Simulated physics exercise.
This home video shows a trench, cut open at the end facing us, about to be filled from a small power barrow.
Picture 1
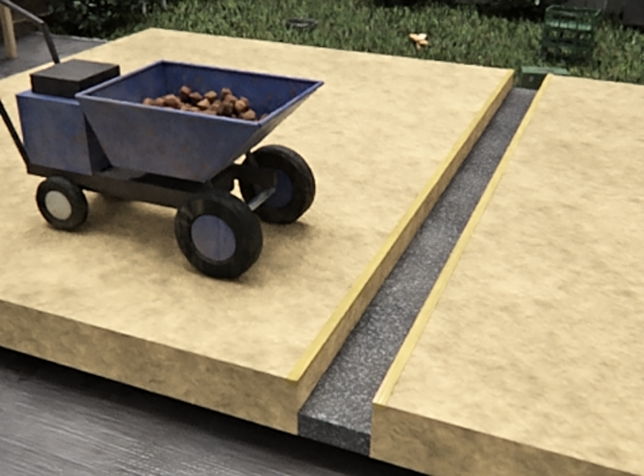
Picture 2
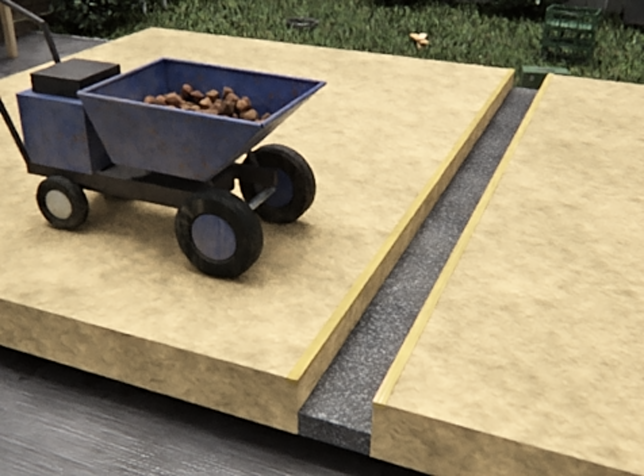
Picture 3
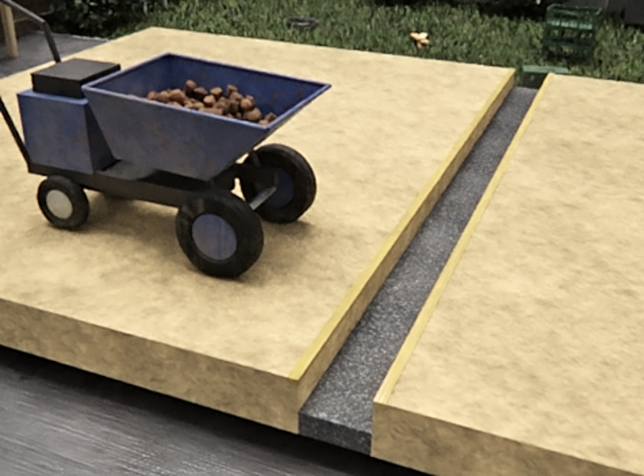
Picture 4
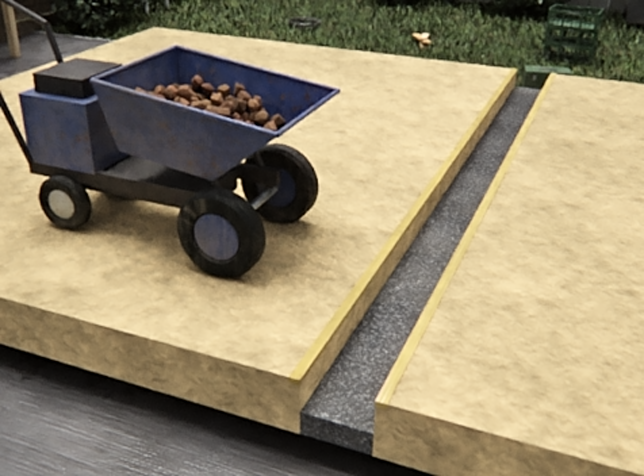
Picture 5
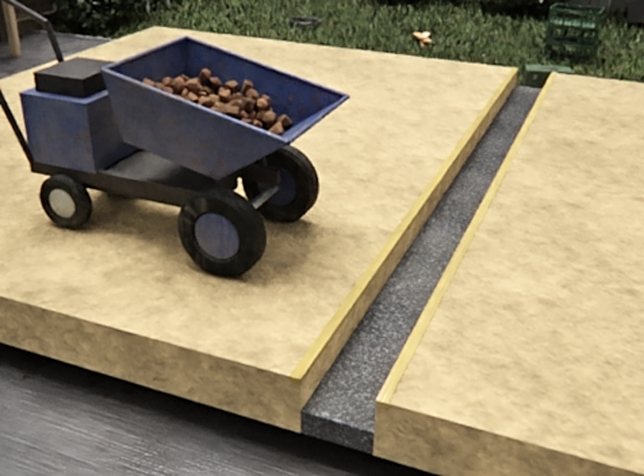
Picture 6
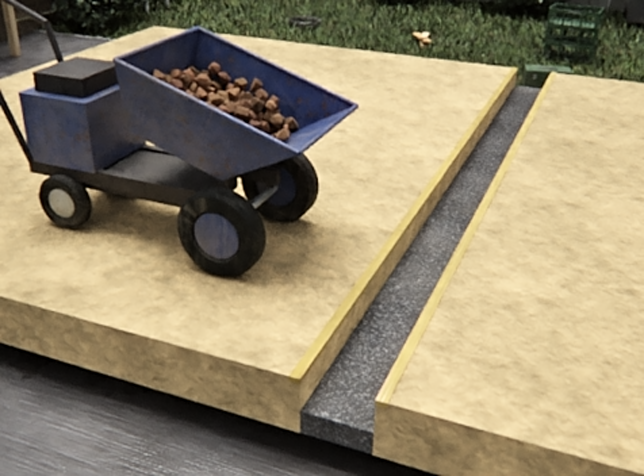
The blue skip of a small power barrow, loaded with brown clods, rises at the back and tilts gradually forward to the right, while its wheels stay still on a tan surface beside a narrow grey-bottomed trench.
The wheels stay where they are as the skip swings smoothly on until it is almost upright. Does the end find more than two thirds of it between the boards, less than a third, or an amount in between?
Looks to me like the trench gets above two thirds of the load.
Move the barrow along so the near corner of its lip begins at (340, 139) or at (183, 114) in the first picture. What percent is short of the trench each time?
First spot 0 per cent, second spot 50 per cent.
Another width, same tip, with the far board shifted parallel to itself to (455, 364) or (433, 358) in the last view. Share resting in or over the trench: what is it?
Well, it'd be something like 100 per cent the first time and 90 per cent the second.
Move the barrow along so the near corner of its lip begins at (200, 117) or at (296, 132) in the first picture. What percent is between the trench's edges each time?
First try: Around 30 %; second try: Around 70 %.
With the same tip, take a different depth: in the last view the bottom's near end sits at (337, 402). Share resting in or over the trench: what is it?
That would give roughly 60 percent.
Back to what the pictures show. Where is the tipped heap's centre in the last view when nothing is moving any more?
Once it all stops, the middle lies near (406, 287).
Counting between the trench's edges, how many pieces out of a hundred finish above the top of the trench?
My best guess is some 15 per cent.
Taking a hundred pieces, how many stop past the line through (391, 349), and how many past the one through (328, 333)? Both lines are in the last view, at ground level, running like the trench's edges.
I'd put it near 20 in a hundred, then near 90 in a hundred.
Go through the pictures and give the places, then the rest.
The first picture shows lip of the skip near (259, 126), level; top of the load near (186, 114), clay clods; first edge of the trench near (324, 333); far edge near (405, 354), the trench under half as wide as the skip, and about half as deep as wide.
The second picture shows lip of the skip near (261, 126), level; top of the load near (188, 113).
The third picture shows lip of the skip near (267, 129), tipped barely; top of the load near (189, 110).
The fourth picture shows lip of the skip near (277, 135), tipped a little; top of the load near (184, 104).
The fifth picture shows lip of the skip near (288, 143), tipped a little; top of the load near (192, 98).
The sixth picture shows lip of the skip near (299, 154), tipped clearly; top of the load near (187, 98); first edge of the trench near (327, 332); far edge near (407, 352).
Shortly afterwards, skip tipped steeply; the whole lot in the skip.
Next, skip tipped right over; the bulk in the skip; only a few short of the trench; near a quarter in or heaped over the trench.
Some moments later, skip tipped right over; a little in the skip; only a few short of the trench; the bulk in or heaped over the trench; only a few beyond it.
In the end, skip tipped right over; a little in the skip; only a few short of the trench; the bulk in or heaped over the trench; only a few beyond it.
